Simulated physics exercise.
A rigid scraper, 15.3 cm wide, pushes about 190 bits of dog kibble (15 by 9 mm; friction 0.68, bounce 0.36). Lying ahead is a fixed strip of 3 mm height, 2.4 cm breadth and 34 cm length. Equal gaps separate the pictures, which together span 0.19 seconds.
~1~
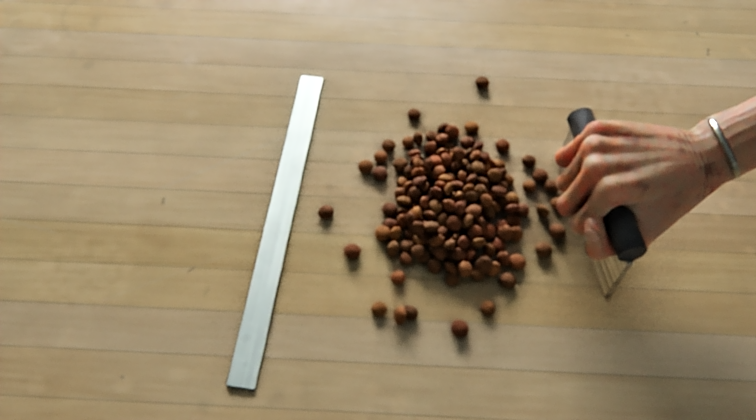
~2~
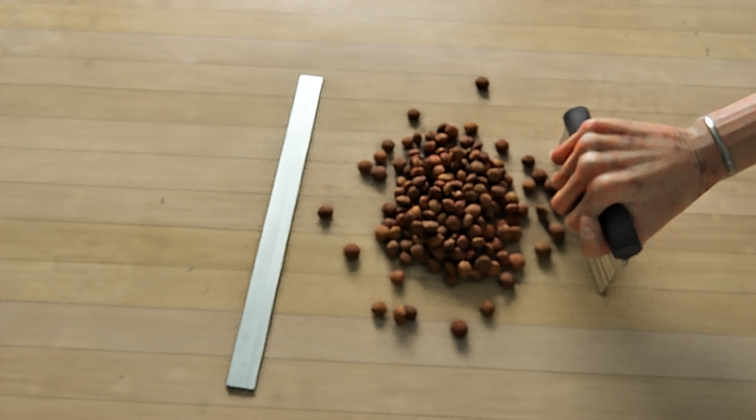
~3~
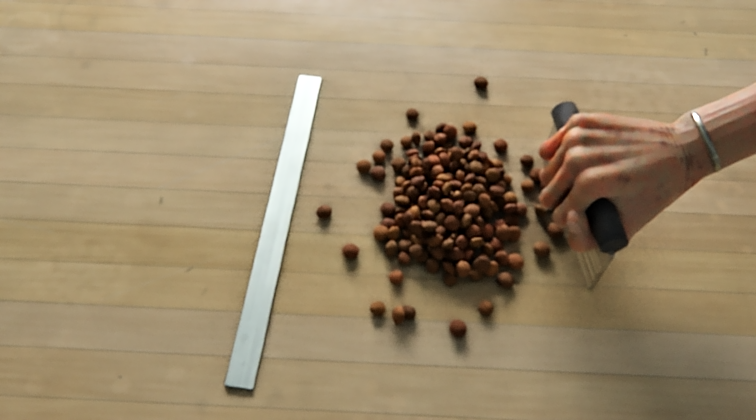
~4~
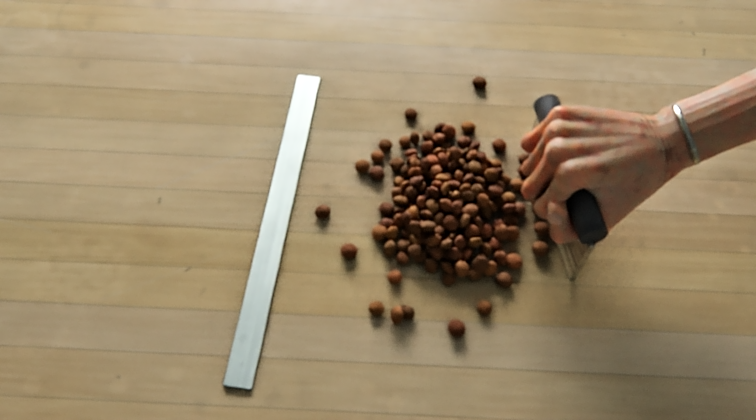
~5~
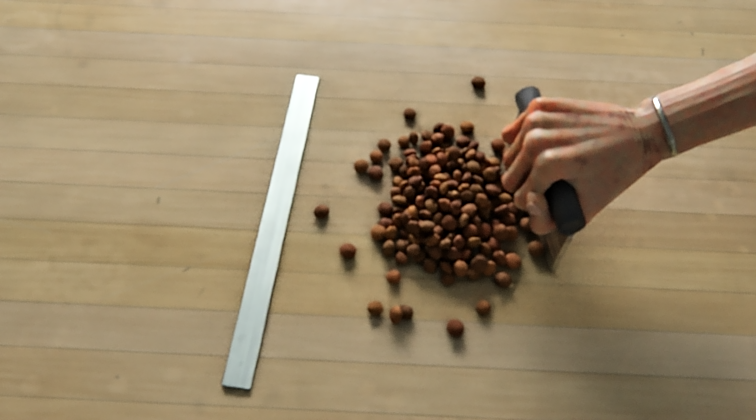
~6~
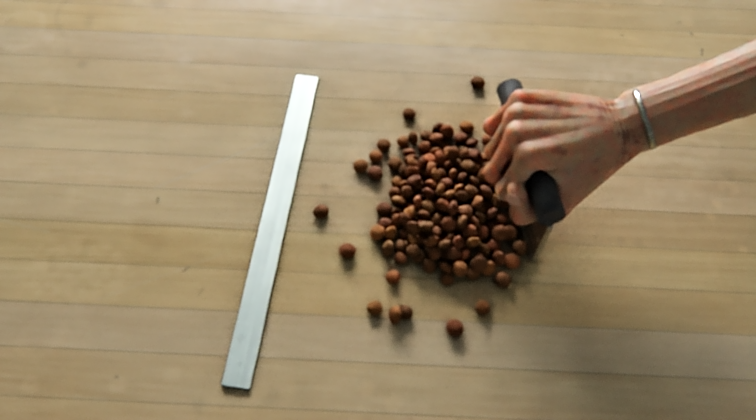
A hand slides a dark-handled scraper left into the edge of a brown kibble pile.
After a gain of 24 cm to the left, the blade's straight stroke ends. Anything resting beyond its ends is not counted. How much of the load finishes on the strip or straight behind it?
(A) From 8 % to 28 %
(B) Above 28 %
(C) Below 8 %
A.
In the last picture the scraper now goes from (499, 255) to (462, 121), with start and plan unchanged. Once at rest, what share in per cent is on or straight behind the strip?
Above 35.
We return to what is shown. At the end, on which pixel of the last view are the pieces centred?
About (331, 190).
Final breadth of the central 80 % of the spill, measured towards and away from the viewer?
Close to 20 cm from front to back.
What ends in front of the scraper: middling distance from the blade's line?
Typical distance: Close to 3 cm.
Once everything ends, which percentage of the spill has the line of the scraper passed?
Share: Approx. 40 %.
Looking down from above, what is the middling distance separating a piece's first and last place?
Around 10 centimetres.
Then, 0.24 s after the last picture, scraper 17 cm from its start, spill 18 cm wide; elsewhere 100 %.
Then, 0.48 s after the last picture, scraper 27 cm from its start, spill 22 cm wide; on or straight behind the strip 10 %, elsewhere 90 %.
Then, 0.69 s after the last picture, scraper 27 cm from its start, spill 23 cm wide; on or straight behind the strip 15 %, elsewhere 85 %.
In the end, on or straight behind the strip 15 %, elsewhere 85 %.
